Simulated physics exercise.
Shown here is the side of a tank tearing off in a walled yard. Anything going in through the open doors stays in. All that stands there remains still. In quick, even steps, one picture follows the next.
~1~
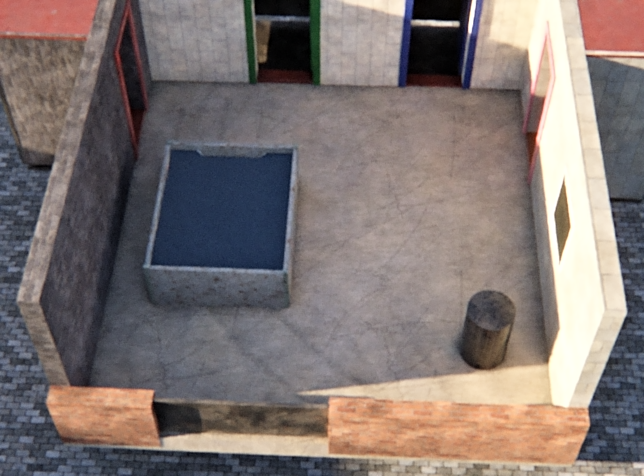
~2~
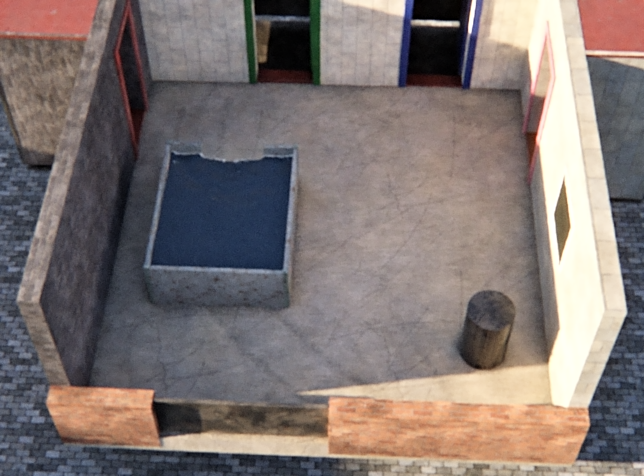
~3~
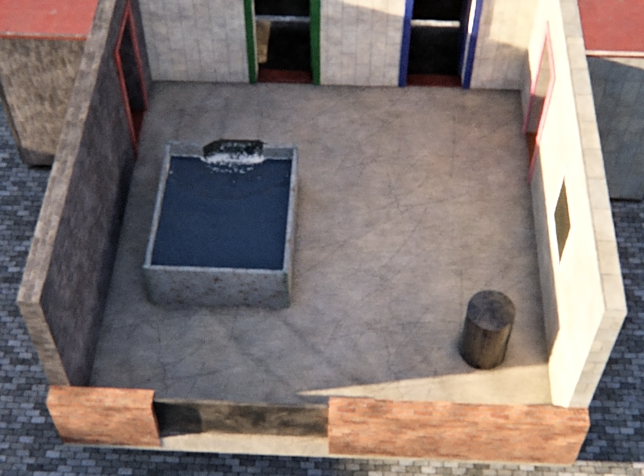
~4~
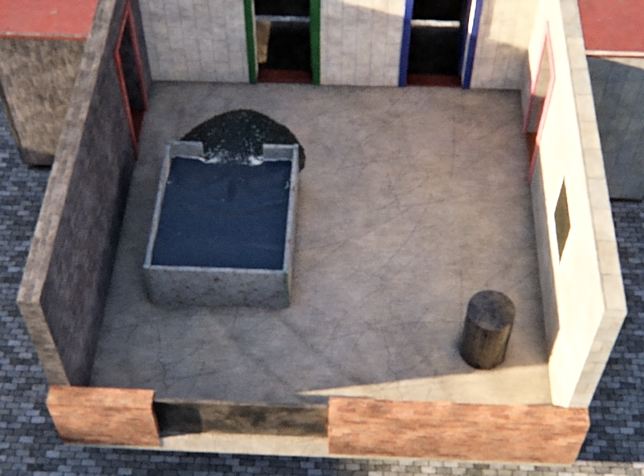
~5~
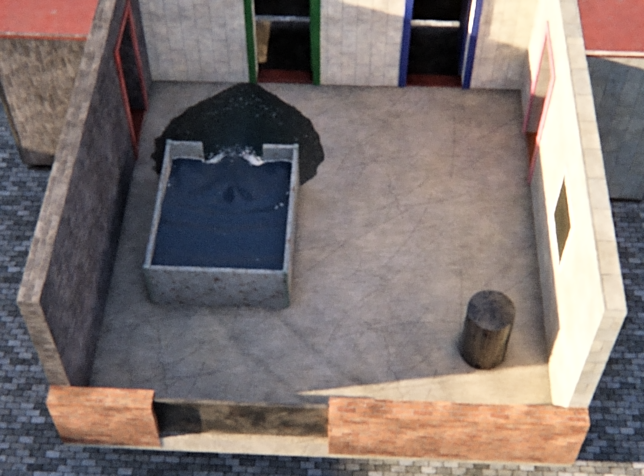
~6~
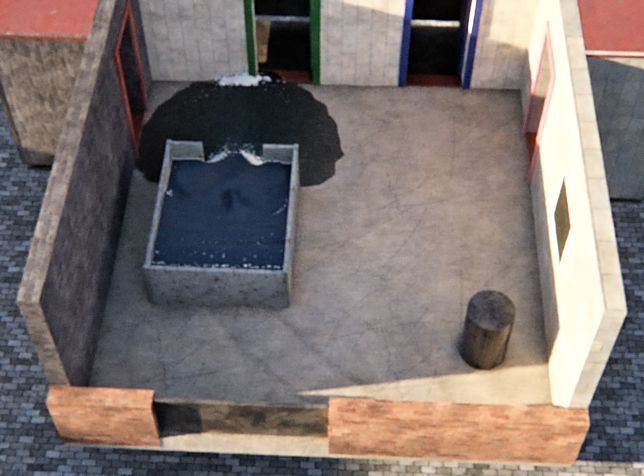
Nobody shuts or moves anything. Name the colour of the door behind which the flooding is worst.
Green.
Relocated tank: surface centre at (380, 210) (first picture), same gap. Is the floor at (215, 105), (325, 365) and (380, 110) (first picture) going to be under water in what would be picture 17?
Point by point, the spots are hit, not hit and hit.
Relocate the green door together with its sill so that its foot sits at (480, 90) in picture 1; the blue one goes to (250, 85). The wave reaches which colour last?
The one in pink, by my reckoning.
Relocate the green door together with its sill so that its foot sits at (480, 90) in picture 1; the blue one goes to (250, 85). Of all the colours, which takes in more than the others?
Answer: The one in blue.
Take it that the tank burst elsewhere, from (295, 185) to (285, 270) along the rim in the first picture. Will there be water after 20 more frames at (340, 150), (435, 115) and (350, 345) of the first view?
In the order given: Bare, waterlogged, waterlogged.
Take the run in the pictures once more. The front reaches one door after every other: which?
Last is the door marked pink.
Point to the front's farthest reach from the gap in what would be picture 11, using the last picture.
About (388, 92).
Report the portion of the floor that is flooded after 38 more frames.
It comes to roughly 65 in a hundred.
A moment on, water covers 20 % of the floor; red door wet at the sill, nothing in, green door some in, blue door not reached, pink door not reached.
Next, water covers 25 % of the floor; red door some in, green door a lot in, blue door wet at the sill, nothing in, pink door not reached.
Then, water covers 35 % of the floor; red door some in, green door a lot in, blue door a trickle in, pink door wet at the sill, nothing in.
Later, water covers 65 % of the floor; red door a lot in, green door a lot in, blue door a trickle in, pink door a trickle in.
In the end, water covers 95 % of the floor; red door a lot in, green door a lot in, blue door a trickle in, pink door some in; the green door has let in the most.
